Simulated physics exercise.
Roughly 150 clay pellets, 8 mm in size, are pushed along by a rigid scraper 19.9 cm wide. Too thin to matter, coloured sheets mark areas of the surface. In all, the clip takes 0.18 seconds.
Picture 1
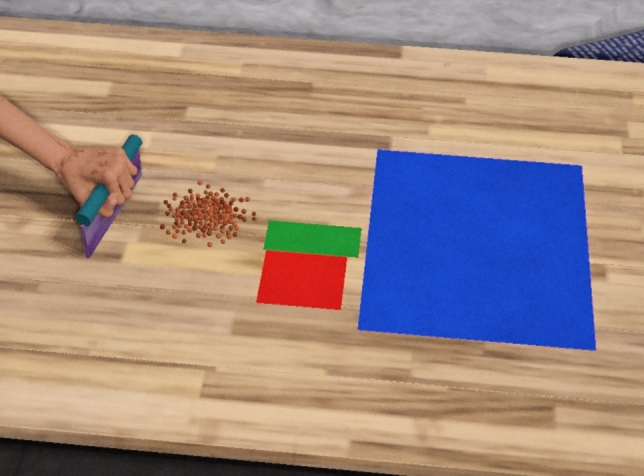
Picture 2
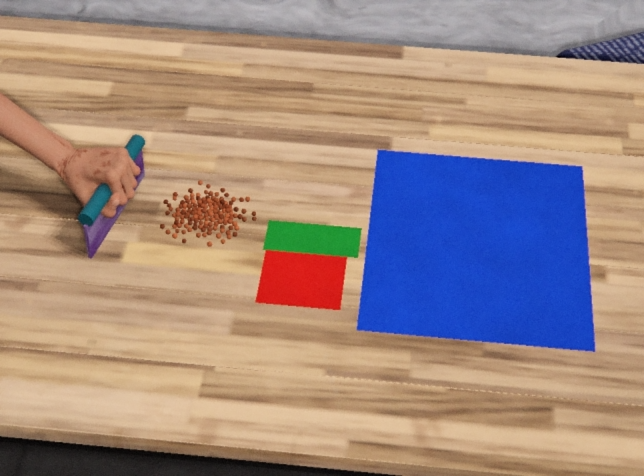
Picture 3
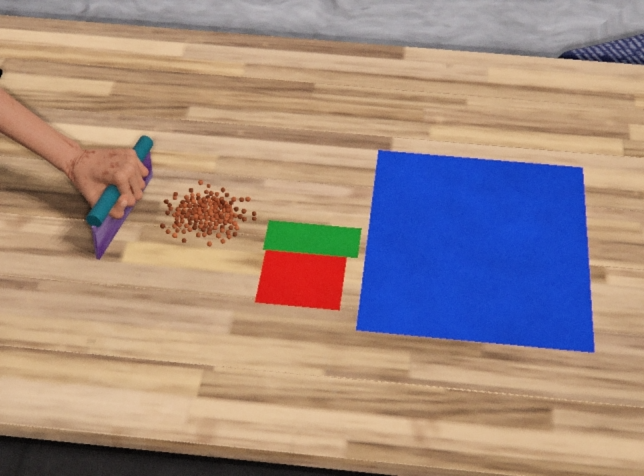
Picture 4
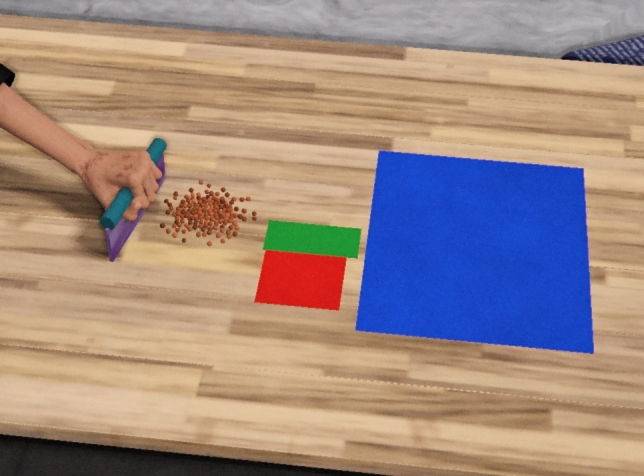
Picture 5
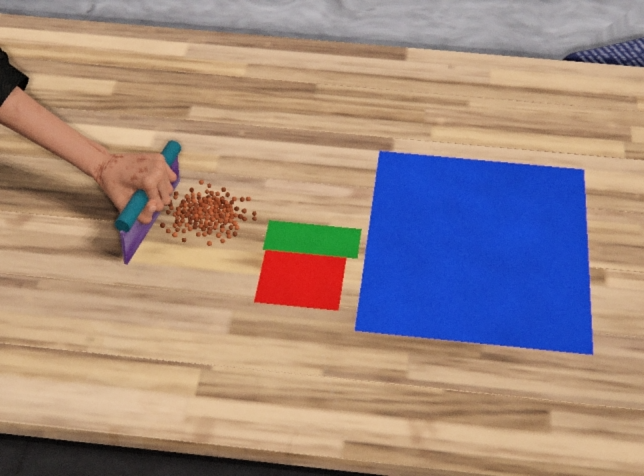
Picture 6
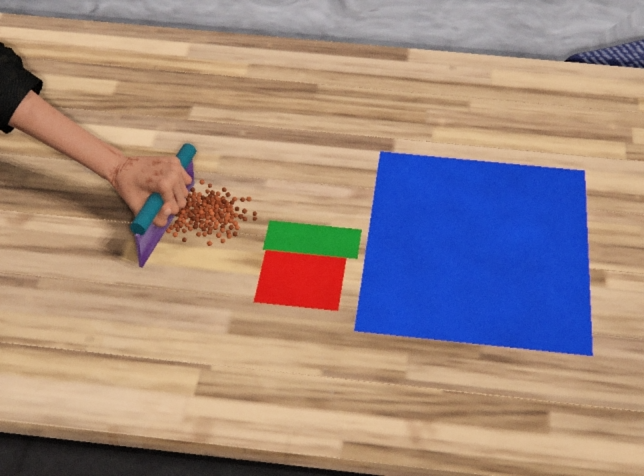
A hand slides a purple and teal scraper rightward into a pile of small brown pellets.
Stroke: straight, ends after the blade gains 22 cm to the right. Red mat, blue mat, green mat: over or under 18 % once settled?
Red mat: Over, blue mat: Under, green mat: Over.
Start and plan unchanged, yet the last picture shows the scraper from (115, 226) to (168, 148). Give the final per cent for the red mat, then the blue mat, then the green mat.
The red mat ends with 0 %, the blue mat with 0 %, the green mat with 25 %.
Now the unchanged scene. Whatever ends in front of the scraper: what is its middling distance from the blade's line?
Some 6 cm.
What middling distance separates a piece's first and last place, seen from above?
It works out at some 16 centimetres.
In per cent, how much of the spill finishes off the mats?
My estimate is close to 30 per cent.
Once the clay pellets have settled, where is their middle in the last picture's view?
Near (303, 236).
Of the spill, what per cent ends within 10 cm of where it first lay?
Estimate: About 5 percent.
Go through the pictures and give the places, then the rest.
In the first picture, scraper from (84, 231) to (137, 151); moved 0.0 cm; 0 pieces shifted; middle of the spill at (204, 211); red mat at (303, 279); green mat at (313, 239); blue mat at (478, 242).
In the second picture, scraper from (87, 231) to (140, 151); moved 0.4 cm; 0 pieces shifted; middle of the spill at (204, 211).
In the third picture, scraper from (95, 232) to (148, 152); moved 1.7 cm; 0 pieces shifted; middle of the spill at (204, 210).
In the fourth picture, scraper from (109, 234) to (161, 154); moved 3.8 cm; 0 pieces shifted; middle of the spill at (204, 210).
In the fifth picture, scraper from (123, 237) to (175, 157); moved 6.1 cm; 1 pieces shifted; middle of the spill at (204, 210).
In the sixth picture, scraper from (139, 240) to (190, 160); moved 8.5 cm; 30 pieces shifted; middle of the spill at (206, 210); red mat at (301, 280); green mat at (313, 239); blue mat at (478, 245).
Then, 0.17 s after the last picture, scraper 19 cm from its start, spill 16 cm wide; green mat 15 %, off the mats 85 %.
Then, 0.33 s after the last picture, scraper 23 cm from its start, spill 20 cm wide; red mat 25 %, green mat 45 %, off the mats 30 %.
Then, 0.47 s after the last picture, scraper 23 cm from its start, spill 22 cm wide; red mat 25 %, green mat 45 %, off the mats 30 %.
In the end, red mat 25 %, green mat 45 %, blue mat 0 %, off the mats 30 %.
